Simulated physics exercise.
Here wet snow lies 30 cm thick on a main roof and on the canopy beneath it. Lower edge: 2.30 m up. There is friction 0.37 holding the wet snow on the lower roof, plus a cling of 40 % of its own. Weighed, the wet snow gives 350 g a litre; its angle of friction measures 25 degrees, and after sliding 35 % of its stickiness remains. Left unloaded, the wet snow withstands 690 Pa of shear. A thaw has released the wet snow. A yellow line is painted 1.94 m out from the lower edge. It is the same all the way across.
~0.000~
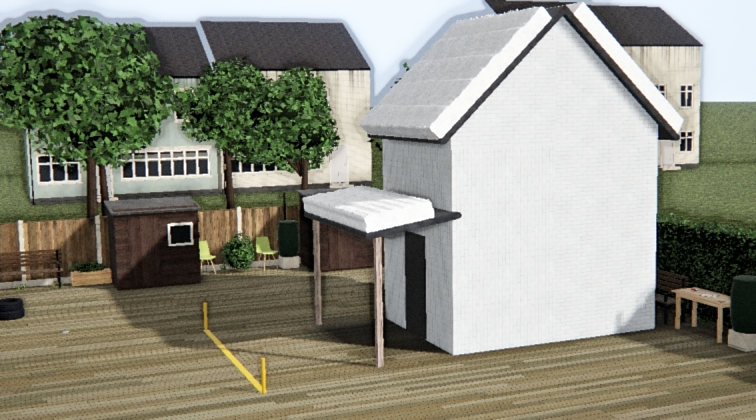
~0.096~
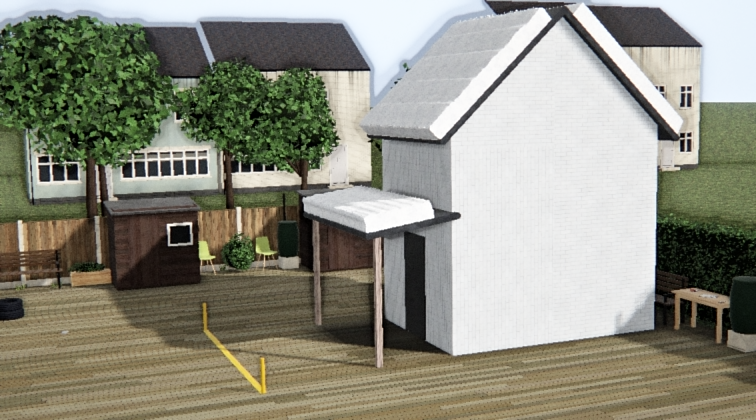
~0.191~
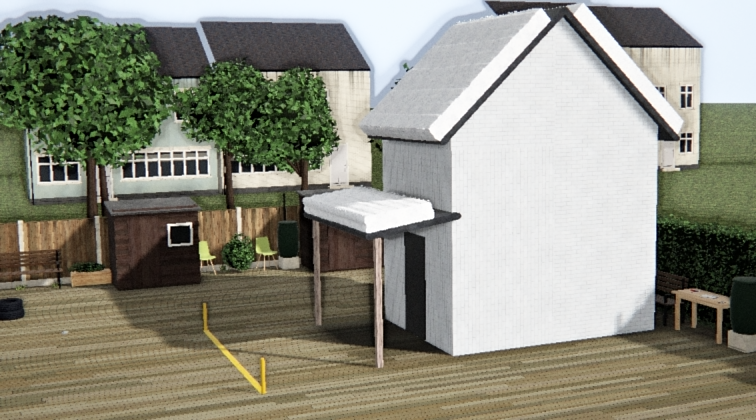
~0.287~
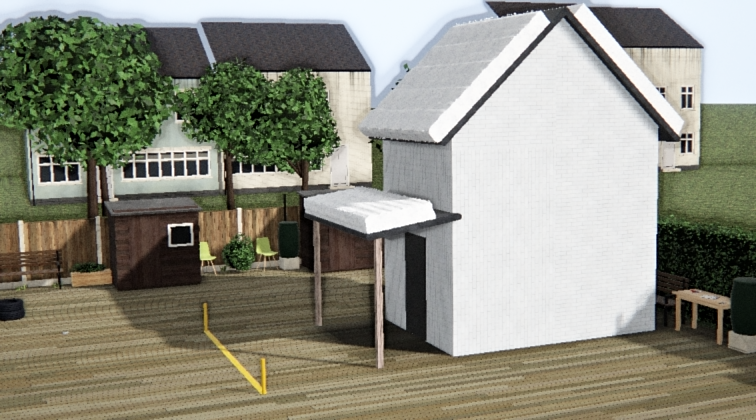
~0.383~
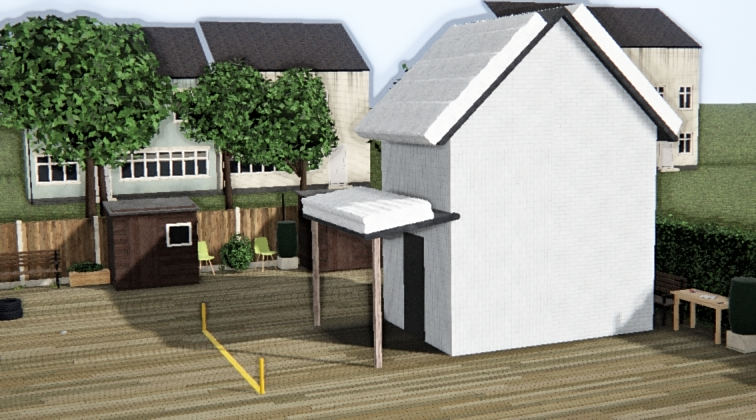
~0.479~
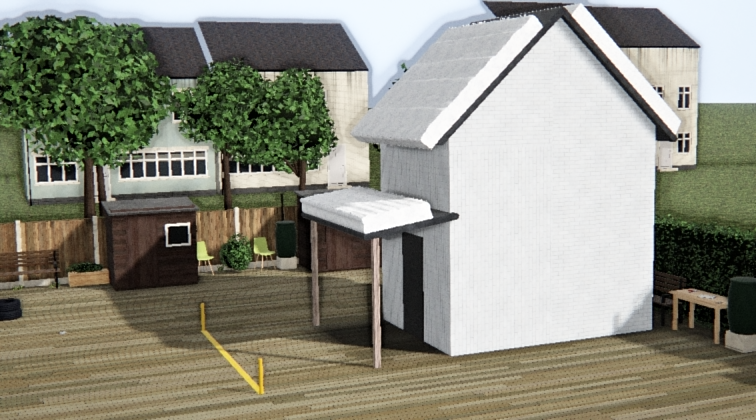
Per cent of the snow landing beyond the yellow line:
Roughly 19 %.
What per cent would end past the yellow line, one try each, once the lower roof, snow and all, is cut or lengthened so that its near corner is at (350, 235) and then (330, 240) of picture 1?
In that order: 12 %, 5 %.
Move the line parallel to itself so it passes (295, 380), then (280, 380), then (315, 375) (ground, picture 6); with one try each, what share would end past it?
One by one: 35 in a hundred, 30 in a hundred, 45 in a hundred.
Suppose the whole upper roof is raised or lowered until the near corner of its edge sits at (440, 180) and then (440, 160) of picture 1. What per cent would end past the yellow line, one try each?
Around 0 percent, then around 5 percent.
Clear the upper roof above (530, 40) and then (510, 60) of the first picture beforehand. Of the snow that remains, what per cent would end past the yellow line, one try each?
12 %, then 1 %.
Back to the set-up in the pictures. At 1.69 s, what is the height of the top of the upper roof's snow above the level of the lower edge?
Roughly 1.9 m.
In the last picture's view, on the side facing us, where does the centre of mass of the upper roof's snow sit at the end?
(307, 327), roughly.
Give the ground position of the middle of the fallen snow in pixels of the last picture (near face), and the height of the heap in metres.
Middle around (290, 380); height roughly 0.4 m.
By 1.03 s, none is below the lower edge and 0 % is past the line.
By 1.69 s, none is below the lower edge and 0 % is past the line.
By 2.34 s, 34 % is below the lower edge and 0 % is past the line.
By 3.00 s, 63 % is below the lower edge and 18 % is past the line.
By 3.70 s, at the end, 63 % is below the lower edge and 19 % is past the line.
